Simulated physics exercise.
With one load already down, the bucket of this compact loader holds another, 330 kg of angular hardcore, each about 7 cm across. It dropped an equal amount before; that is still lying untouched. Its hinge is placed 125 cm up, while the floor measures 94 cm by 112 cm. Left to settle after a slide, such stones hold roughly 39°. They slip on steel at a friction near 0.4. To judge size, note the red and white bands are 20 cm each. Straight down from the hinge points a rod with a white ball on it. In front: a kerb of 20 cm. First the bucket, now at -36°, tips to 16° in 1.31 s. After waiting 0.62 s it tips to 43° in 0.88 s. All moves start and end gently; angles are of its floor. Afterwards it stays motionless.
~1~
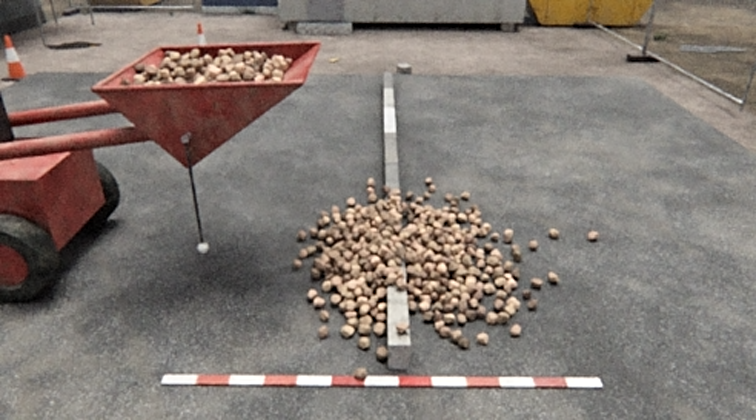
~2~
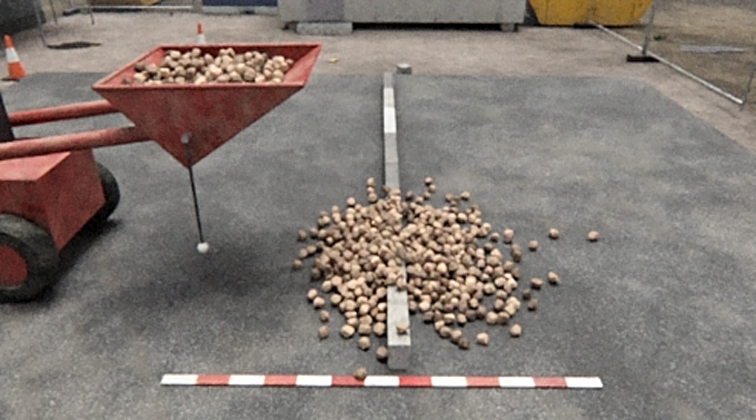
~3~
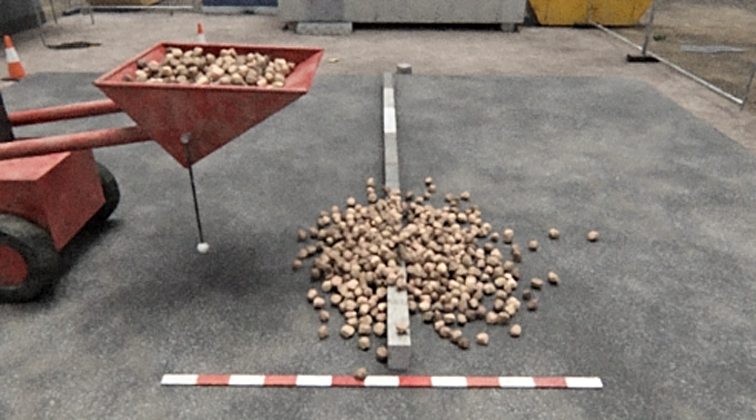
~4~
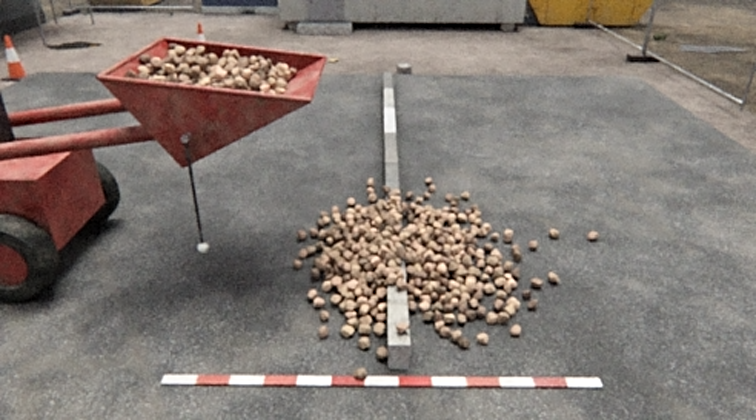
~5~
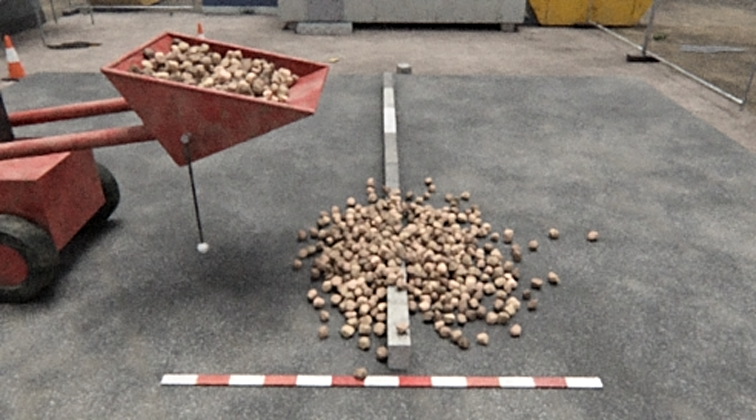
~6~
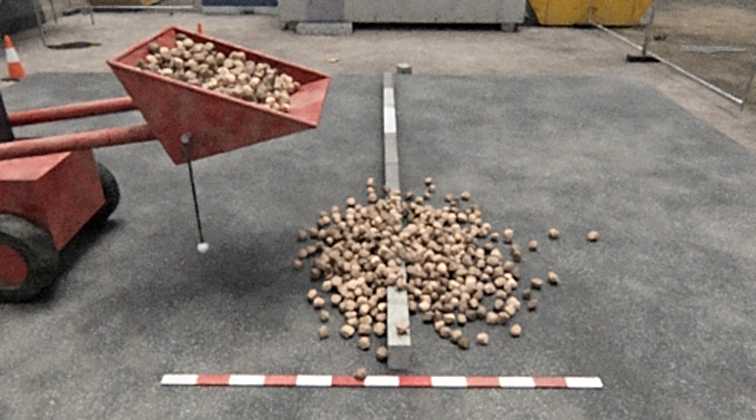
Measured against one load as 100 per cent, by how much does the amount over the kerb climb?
The amount climbs by some 0 per cent of a load.
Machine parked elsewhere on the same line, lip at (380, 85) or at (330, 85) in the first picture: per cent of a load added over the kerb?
The first would add around 40 per cent, the second around 0 per cent.
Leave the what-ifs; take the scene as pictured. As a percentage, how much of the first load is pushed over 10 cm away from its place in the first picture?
Roughly 0 percent.
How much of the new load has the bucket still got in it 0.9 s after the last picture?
Close to 100 in a hundred is still held.
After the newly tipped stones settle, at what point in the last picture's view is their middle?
Roughly pixel (324, 244) in the last view.
Then, 0.4 s after the last picture the floor is at 8°; in per cent of one load, 100 in the bucket, 55 on this side of the kerb, 45 over the kerb; the foremost stones are at (539, 251).
Then, 0.9 s after the last picture the floor is at 16°; in per cent of one load, 100 in the bucket, 55 on this side of the kerb, 45 over the kerb; the foremost stones are at (539, 251).
Then, 2.7 s after the last picture the floor is at 43°; in per cent of one load, 1 in the bucket, 154 on this side of the kerb, 45 over the kerb; the foremost stones are at (539, 251).
Then, 5.3 s after the last picture the floor is at 43°; in per cent of one load, 0 in the bucket, 155 on this side of the kerb, 45 over the kerb; the foremost stones are at (539, 251). Net gain over the kerb, 0.
